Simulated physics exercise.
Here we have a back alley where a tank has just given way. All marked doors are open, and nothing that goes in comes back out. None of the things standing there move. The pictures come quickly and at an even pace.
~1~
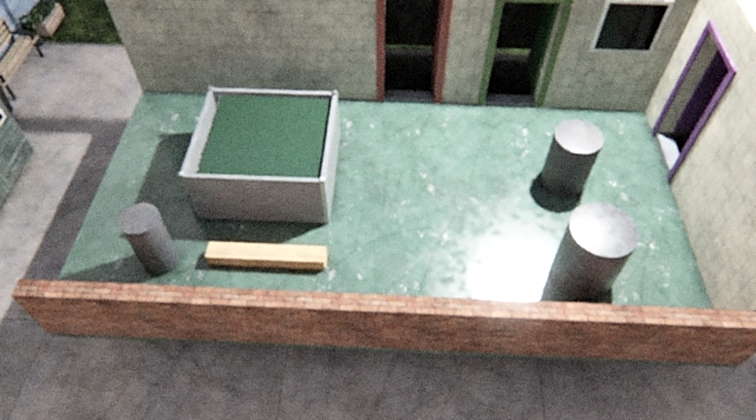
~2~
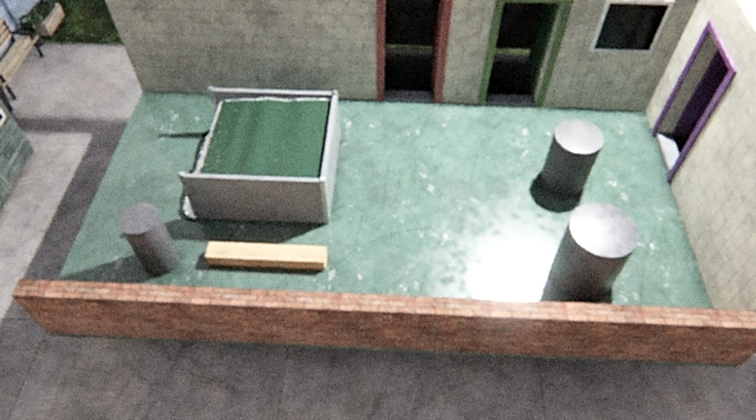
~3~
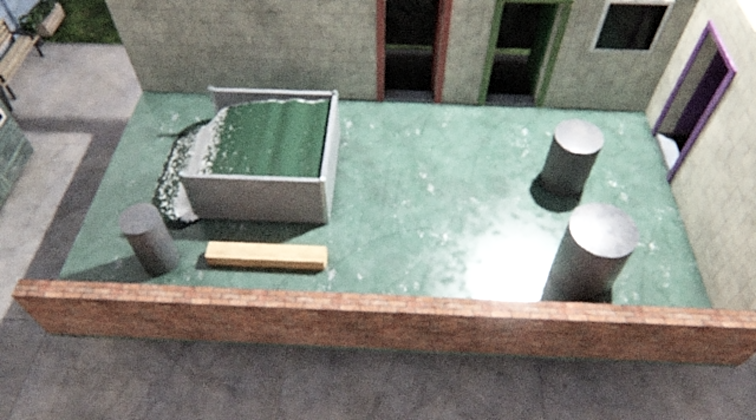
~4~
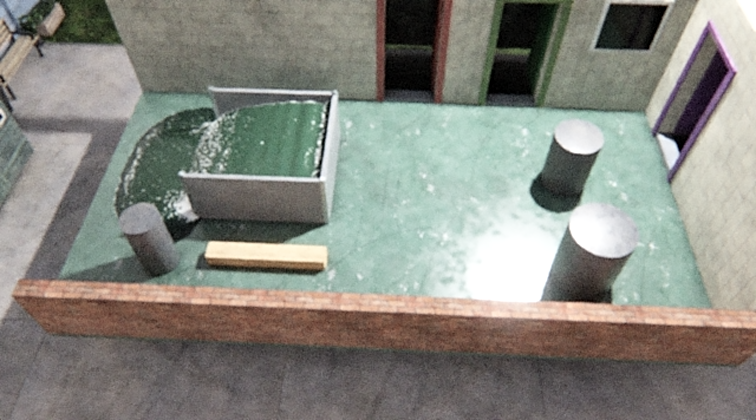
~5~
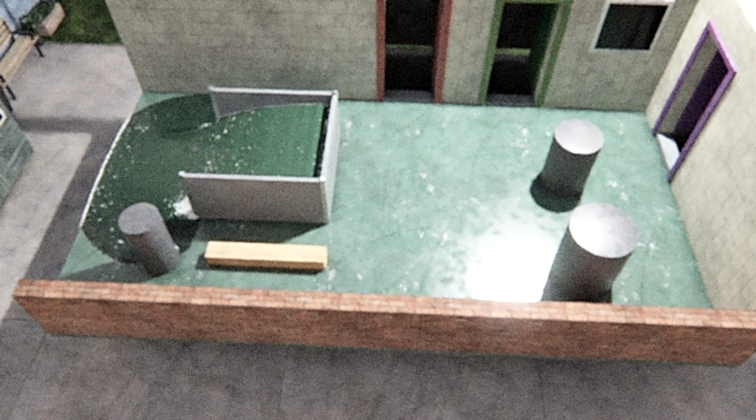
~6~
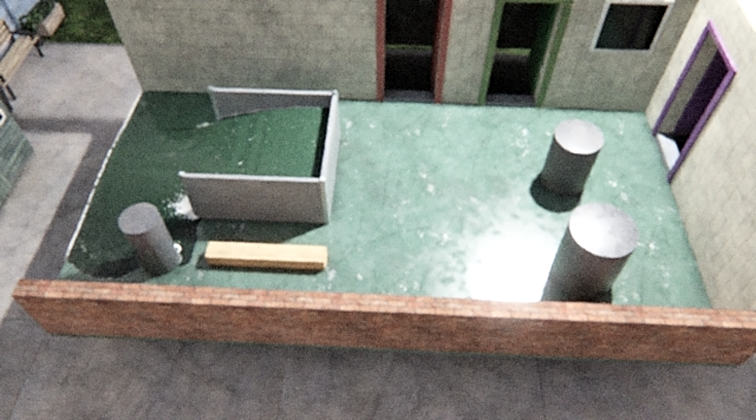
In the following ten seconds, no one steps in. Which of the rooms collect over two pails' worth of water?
Result: Red door: Two buckets or fewer. Purple door: Two buckets or fewer. Green door: Two buckets or fewer.
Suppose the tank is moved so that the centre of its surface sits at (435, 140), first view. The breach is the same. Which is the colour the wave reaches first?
That's the door marked red.
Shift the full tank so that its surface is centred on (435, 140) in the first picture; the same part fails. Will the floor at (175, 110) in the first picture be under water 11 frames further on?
Soaked.
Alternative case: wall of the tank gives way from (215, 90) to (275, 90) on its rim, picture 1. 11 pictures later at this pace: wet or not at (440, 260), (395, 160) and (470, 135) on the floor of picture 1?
Bone-dry, submerged, submerged.
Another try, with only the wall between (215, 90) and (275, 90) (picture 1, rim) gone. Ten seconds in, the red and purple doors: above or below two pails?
In short: Red falls short, purple exceeds the limit.
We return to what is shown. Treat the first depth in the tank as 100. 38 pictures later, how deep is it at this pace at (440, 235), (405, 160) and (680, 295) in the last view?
Around 0, 0 and 0 %.
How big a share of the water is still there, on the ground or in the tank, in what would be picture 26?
That comes to around 28 in a hundred.
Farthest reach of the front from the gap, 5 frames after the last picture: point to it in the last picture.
I'd go with roughly (64, 306).
A moment on, water covers 20 % of the floor; the red door not reached, the purple door not reached, the green door not reached.
Next, water covers 20 % of the floor; the red door not reached, the purple door not reached, the green door not reached.
Then, water covers 20 % of the floor; the red door not reached, the purple door not reached, the green door not reached.
Later, water covers 15 % of the floor; the red door not reached, the purple door not reached, the green door not reached.
In the end, water covers 15 % of the floor; the red door not reached, the purple door not reached, the green door not reached.
